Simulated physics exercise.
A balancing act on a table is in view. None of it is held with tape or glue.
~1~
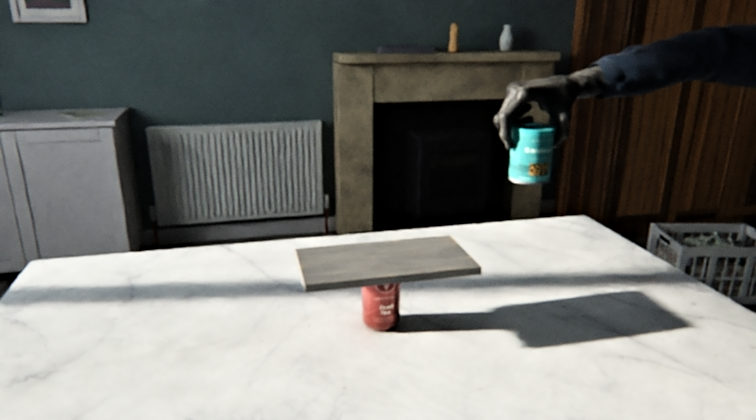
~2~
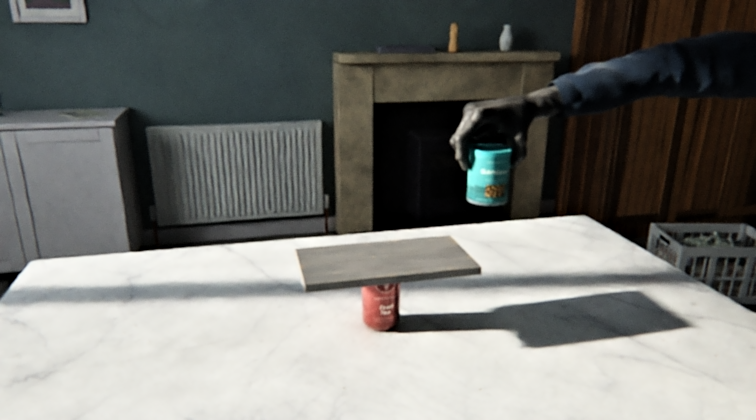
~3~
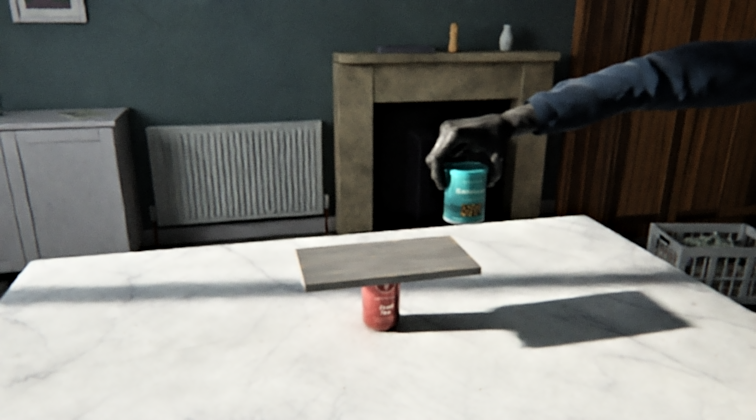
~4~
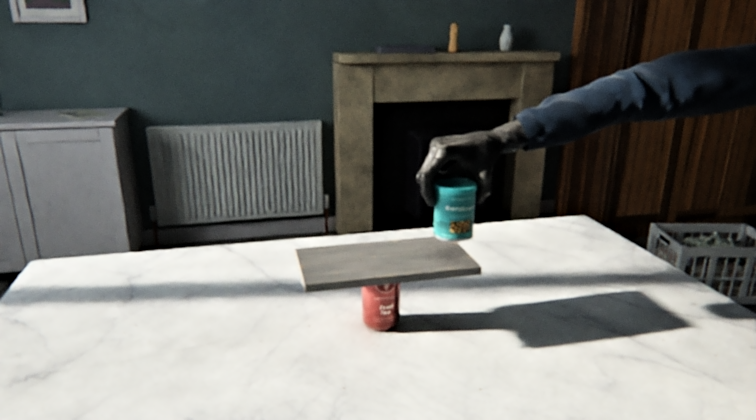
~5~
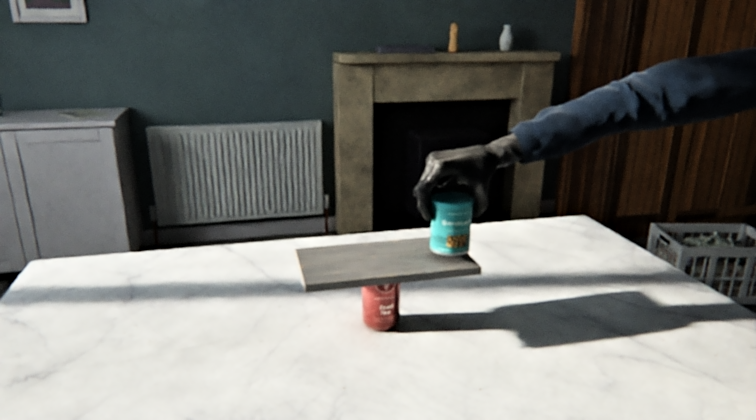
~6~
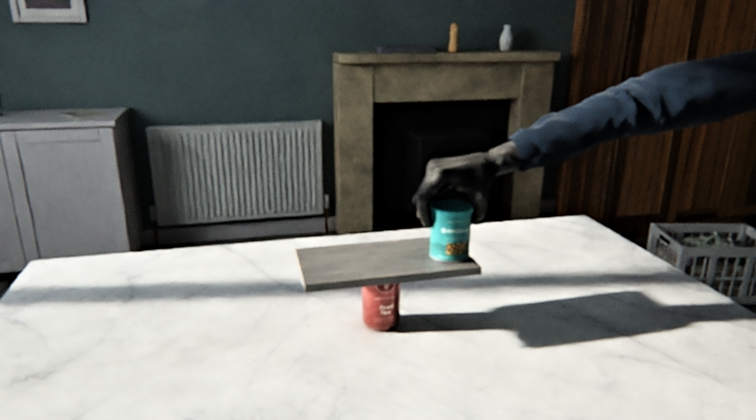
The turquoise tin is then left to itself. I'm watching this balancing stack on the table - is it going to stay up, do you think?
No, I'd expect it to come down.
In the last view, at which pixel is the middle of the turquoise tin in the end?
End position: Approximately (506, 304).
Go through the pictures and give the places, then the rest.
On its way; turquoise tin (532, 153); grey board (385, 261), in the first picture.
On its way; turquoise tin (489, 174); grey board (385, 261), in the second picture.
On its way; turquoise tin (465, 193); grey board (385, 261), in the third picture.
On its way; turquoise tin (454, 209); grey board (385, 261), in the fourth picture.
On its way; turquoise tin (451, 223); grey board (385, 261), in the fifth picture.
In place under the hand; turquoise tin (451, 231); grey board (385, 261), in the sixth picture.
Then, 0.30 s past the last view, turquoise tin now fallen; grey board rocked 33° from its first pose.
Then, 0.40 s past the last view, grey board rocked 59° from its first pose.
Then, 0.50 s past the last view, as before.
Then, 0.80 s past the last view, grey board rocked 39° from its first pose.
Finally, fallen, turquoise tin; down or leaning hard in the stack, grey board; red can still in place. Final places as the last picture's camera would see them, turquoise tin near (506, 304). The stack gives way.
